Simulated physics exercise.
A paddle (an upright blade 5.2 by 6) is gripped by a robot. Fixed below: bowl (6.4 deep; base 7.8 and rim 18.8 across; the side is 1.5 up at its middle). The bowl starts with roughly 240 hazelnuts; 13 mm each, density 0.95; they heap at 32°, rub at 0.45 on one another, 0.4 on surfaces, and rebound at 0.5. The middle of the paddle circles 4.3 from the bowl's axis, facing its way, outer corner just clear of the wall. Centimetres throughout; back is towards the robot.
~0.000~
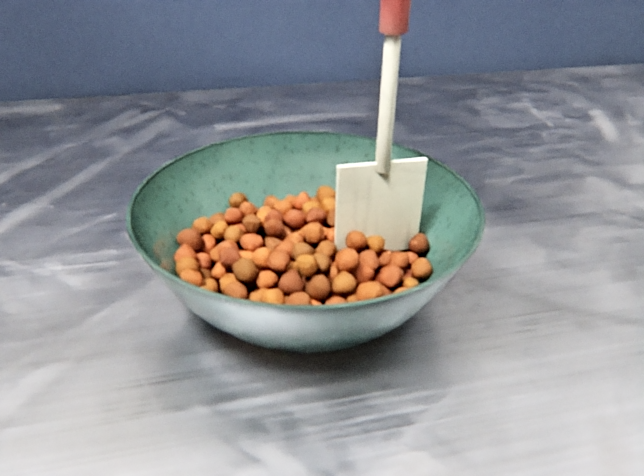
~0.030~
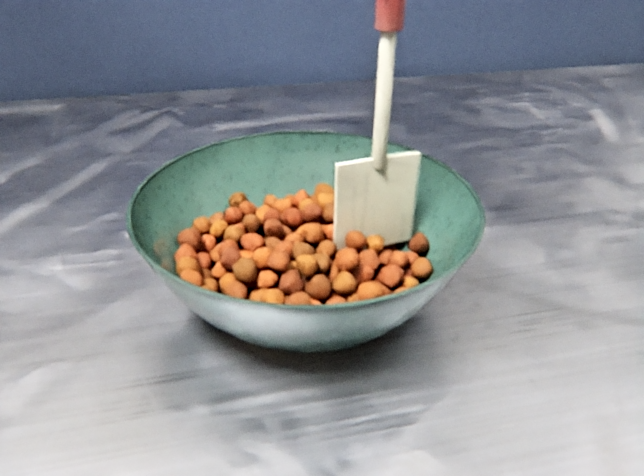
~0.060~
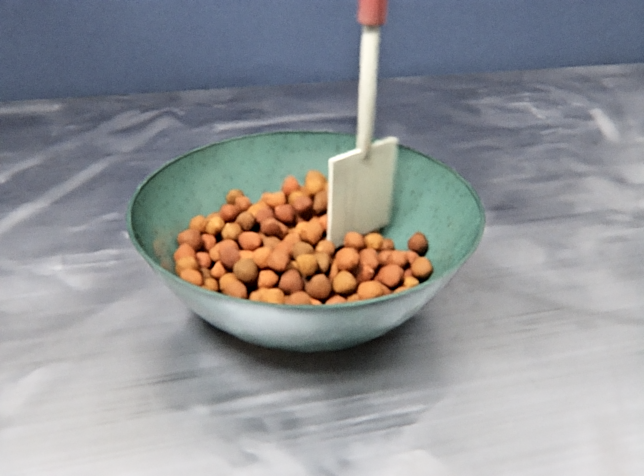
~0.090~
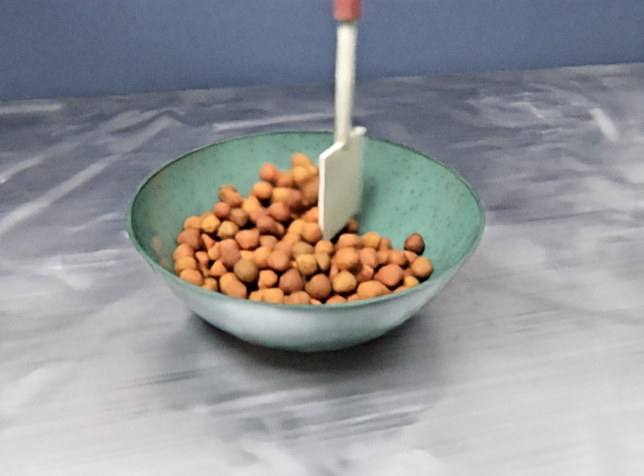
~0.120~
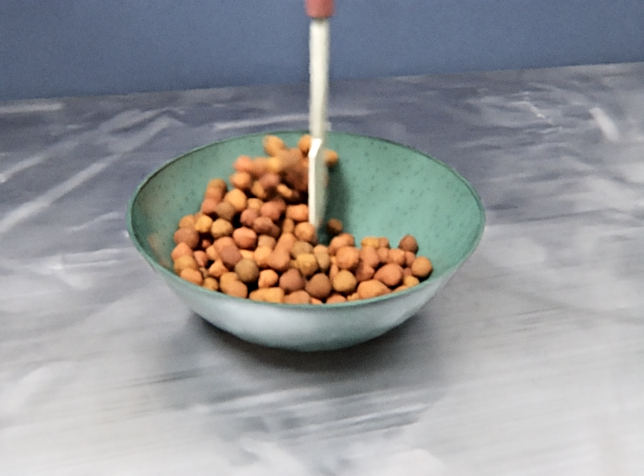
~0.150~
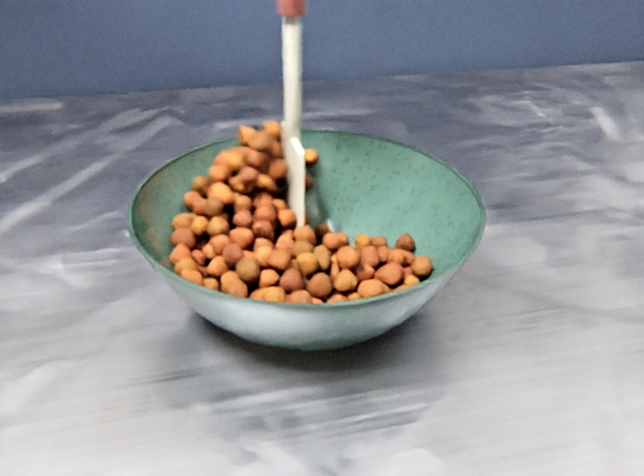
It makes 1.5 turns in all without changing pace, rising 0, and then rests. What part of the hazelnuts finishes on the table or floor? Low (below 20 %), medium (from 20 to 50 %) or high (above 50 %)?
On the table or floor the share is medium, from 20 to 50 %.
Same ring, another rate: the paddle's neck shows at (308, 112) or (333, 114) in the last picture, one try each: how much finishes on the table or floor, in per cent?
Some 25 and 15 per cent.
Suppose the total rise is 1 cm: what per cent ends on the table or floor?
Some 25 per cent.
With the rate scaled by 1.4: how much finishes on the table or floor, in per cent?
About 50 per cent.
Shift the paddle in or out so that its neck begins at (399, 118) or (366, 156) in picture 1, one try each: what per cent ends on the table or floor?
About 25 and 15 per cent.
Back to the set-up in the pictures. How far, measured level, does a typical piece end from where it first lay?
About 11 cm.
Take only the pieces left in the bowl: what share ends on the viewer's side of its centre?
Roughly 65 per cent.
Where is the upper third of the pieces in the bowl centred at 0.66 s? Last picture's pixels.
At about (270, 165).
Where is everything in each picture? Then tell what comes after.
The first picture shows the paddle neck at (385, 137), 0° round; upper third of the load around (299, 244), from x 185 to 420, top at y 195; 237 in the bowl.
The second picture shows the paddle neck at (381, 132), 8° round; upper third of the load around (299, 242), from x 185 to 420, top at y 190.
The third picture shows the paddle neck at (366, 124), 27° round; upper third of the load around (299, 234), from x 185 to 420, top at y 180.
The fourth picture shows the paddle neck at (344, 117), 48° round; upper third of the load around (285, 222), from x 185 to 420, top at y 165.
The fifth picture shows the paddle neck at (319, 113), 68° round; upper third of the load around (270, 213), from x 185 to 420, top at y 145.
The sixth picture shows the paddle neck at (293, 112), 89° round; upper third of the load around (248, 207), from x 180 to 420, top at y 130; 237 in the bowl.
After 0.41 s, 264° round, highest piece 9 above the table; 212 in the bowl, 18 on the table or floor, 7 in flight or on the tool.
After 0.66 s, 79° round, highest piece 9 above the table; 176 in the bowl, 45 on the table or floor, 16 in flight or on the tool.
After 0.99 s, 180° round, highest piece 6 above the table; 159 in the bowl, 78 on the table or floor.
After 1.69 s, 180° round, highest piece 6 above the table; 159 in the bowl, 78 on the table or floor.
In the end, 159 in the bowl, 78 on the table or floor. That is 33 % on the table or floor.
